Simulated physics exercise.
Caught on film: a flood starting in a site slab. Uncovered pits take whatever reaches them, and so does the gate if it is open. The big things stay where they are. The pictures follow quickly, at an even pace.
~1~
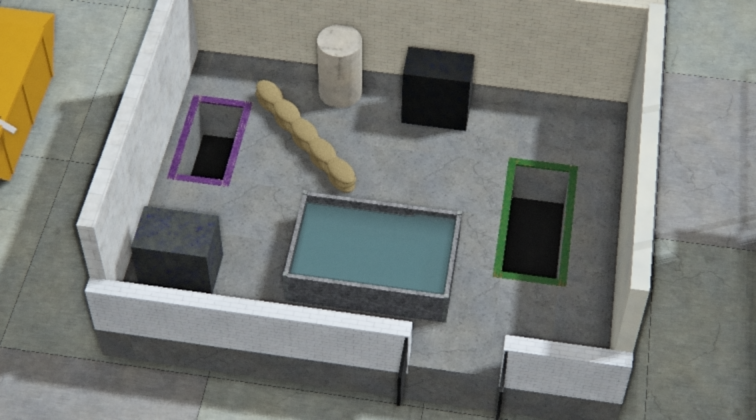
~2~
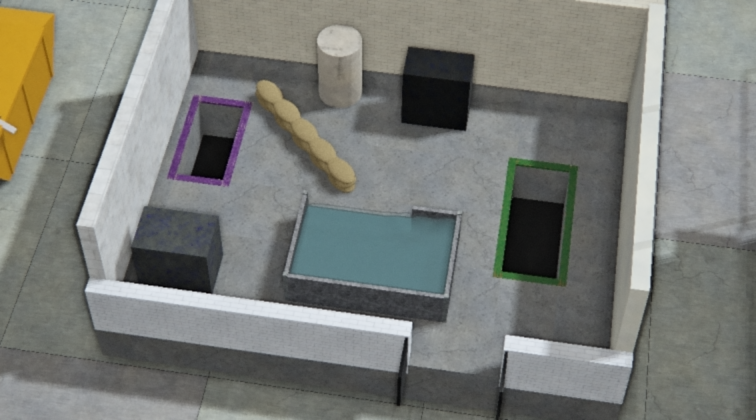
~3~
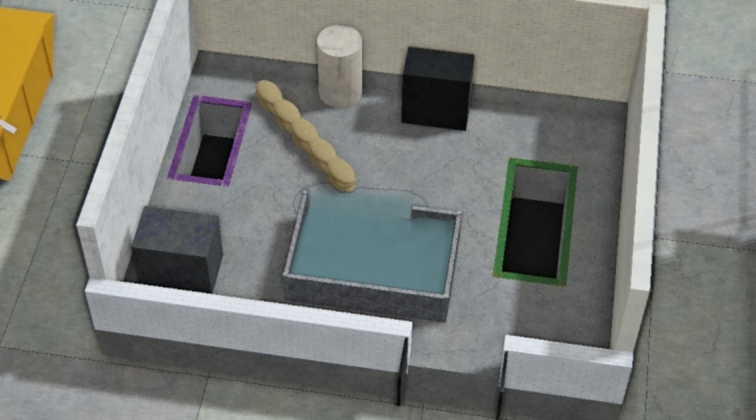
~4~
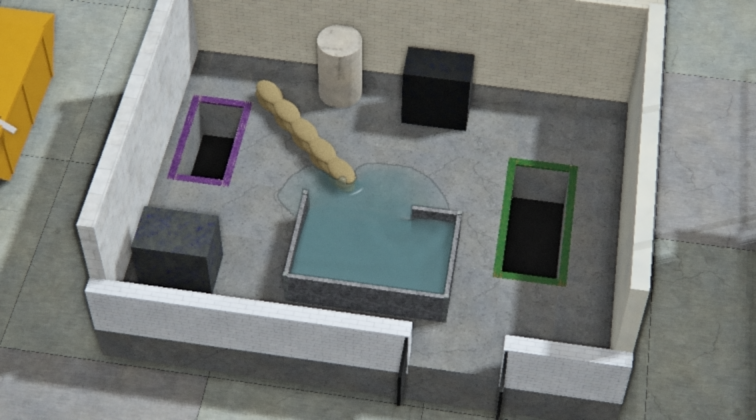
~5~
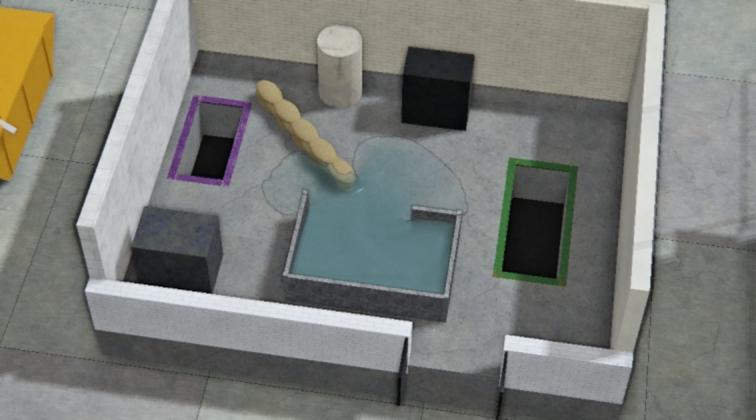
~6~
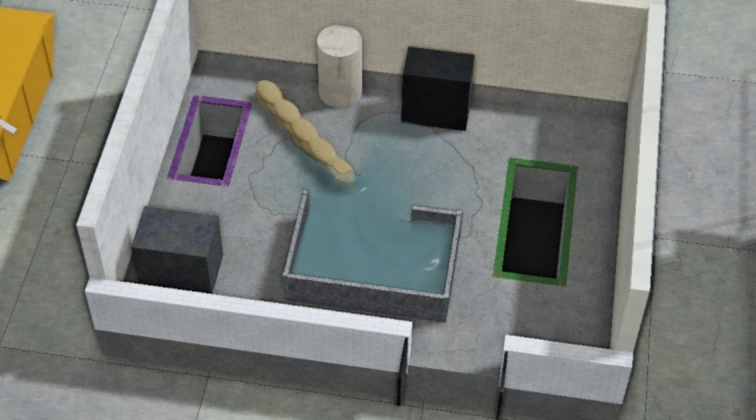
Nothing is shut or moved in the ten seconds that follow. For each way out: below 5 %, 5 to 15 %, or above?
One by one: The gate takes less than 5 %; the green pit takes more than 15 %; the purple pit takes more than 15 %.
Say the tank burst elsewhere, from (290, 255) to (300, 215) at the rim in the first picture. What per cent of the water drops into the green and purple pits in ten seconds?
In per cent: Green 2, purple 40.
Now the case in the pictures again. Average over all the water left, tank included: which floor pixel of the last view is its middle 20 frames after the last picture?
Close to (391, 180).
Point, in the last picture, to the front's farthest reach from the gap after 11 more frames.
Close to (588, 100).
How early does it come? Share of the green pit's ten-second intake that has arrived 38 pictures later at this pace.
About 50 per cent.
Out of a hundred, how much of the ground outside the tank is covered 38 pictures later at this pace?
Near 60 in a hundred.
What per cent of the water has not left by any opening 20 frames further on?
About 80 per cent.
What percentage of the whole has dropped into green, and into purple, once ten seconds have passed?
In turn 22 and 36 per cent.
A moment on, water covers 25 % of the floor; the gate 0 %, the green pit 0 %, the purple pit 1 %.
Next, water covers 40 % of the floor; the gate 0 %, the green pit 1 %, the purple pit 8 %.
Then, water covers 50 % of the floor; the gate 0 %, the green pit 4 %, the purple pit 17 %.
Later, water covers 60 % of the floor; the gate 0 %, the green pit 11 %, the purple pit 27 %.
In the end, water covers 65 % of the floor; the gate 0 %, the green pit 21 %, the purple pit 35 %.
